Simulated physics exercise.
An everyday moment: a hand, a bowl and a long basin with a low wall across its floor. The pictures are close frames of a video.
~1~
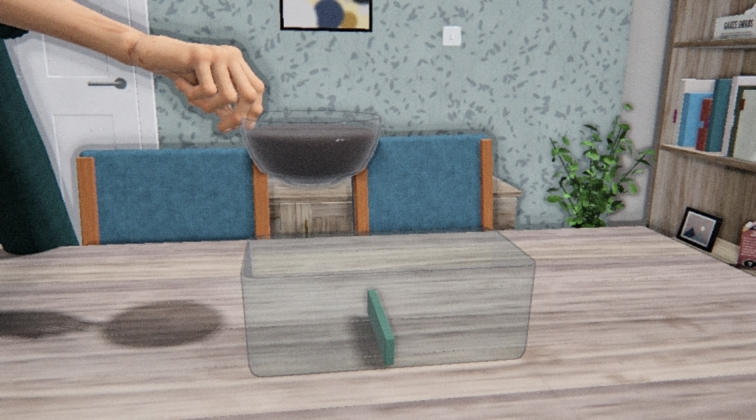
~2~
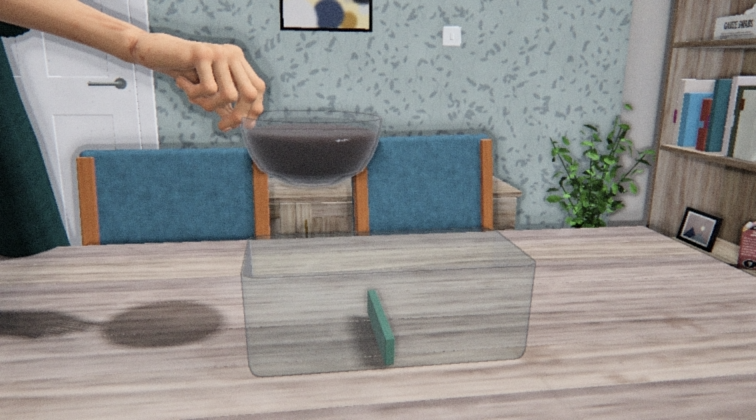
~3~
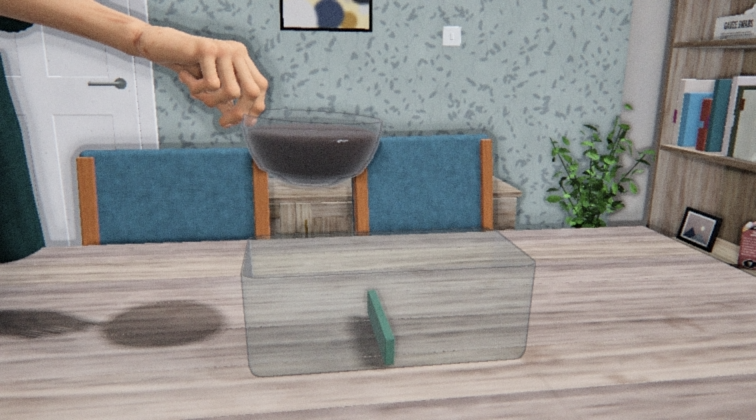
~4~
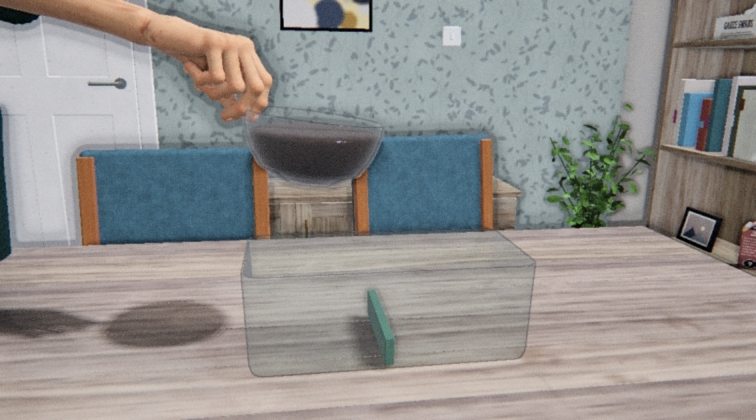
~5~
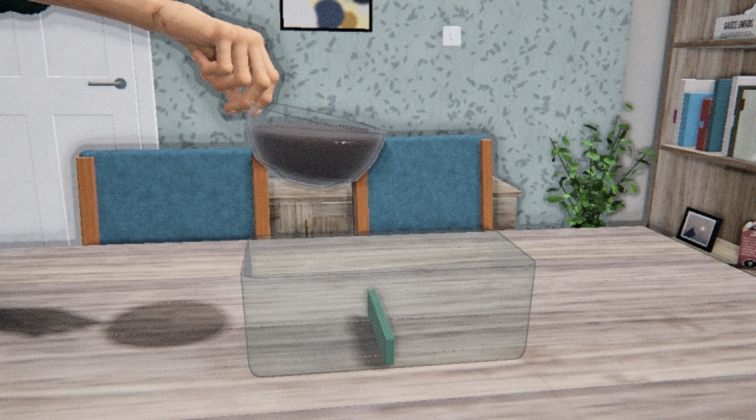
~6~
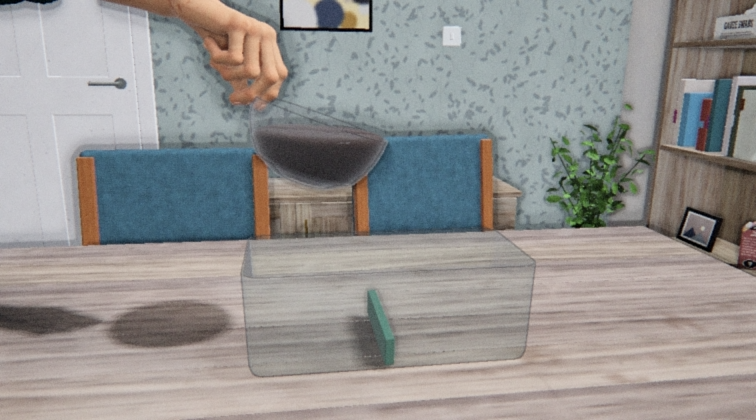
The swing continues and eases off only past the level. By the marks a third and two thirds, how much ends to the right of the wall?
In the end above two thirds is right of the wall.
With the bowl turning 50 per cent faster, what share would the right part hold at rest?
Close to 70 per cent.
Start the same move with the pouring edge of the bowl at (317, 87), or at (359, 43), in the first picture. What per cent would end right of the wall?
About 40 and 75 per cent.
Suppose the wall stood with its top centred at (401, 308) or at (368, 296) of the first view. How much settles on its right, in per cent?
About 65 and 90 per cent.
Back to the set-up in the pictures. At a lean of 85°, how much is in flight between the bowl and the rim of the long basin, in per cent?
It comes to 35 per cent or so.
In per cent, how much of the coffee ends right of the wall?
Roughly 80 in a hundred.
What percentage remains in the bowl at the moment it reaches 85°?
About 25 per cent.
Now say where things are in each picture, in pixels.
In the first frame, it leans 0°; its right rim is at (380, 117); the coffee meets the walls at (245, 131) and (376, 130); the long basin's rim runs from (245, 257) to (514, 246); the wall's top is at (380, 313).
In the second frame, it leans 1°; its right rim is at (380, 118); the coffee meets the walls at (246, 131) and (376, 131).
In the third frame, it leans 3°; its right rim is at (381, 121); the coffee meets the walls at (246, 130) and (376, 133).
In the fourth frame, it leans 7°; its right rim is at (383, 126); the coffee meets the walls at (249, 129) and (378, 134).
In the fifth frame, it leans 13°; its right rim is at (384, 133); the coffee meets the walls at (250, 128) and (380, 135).
In the sixth frame, it leans 19°; its right rim is at (385, 142); the coffee meets the walls at (253, 130) and (384, 136).
A moment on, the bowl is tipped on its side and 25 per cent is still to pour, 0 is left of the wall and 39 right of it.
Next, the bowl is tipped right over and 0 per cent is still to pour, 18 is left of the wall and 80 right of it.
Then the bowl is tipped right over and 0 per cent is still to pour, 19 is left of the wall and 80 right of it.
Later the bowl is tipped right over and 0 per cent is still to pour, 19 is left of the wall and 80 right of it.
Finally, 19 per cent lies left of the wall, 80 right of it and 1 outside.
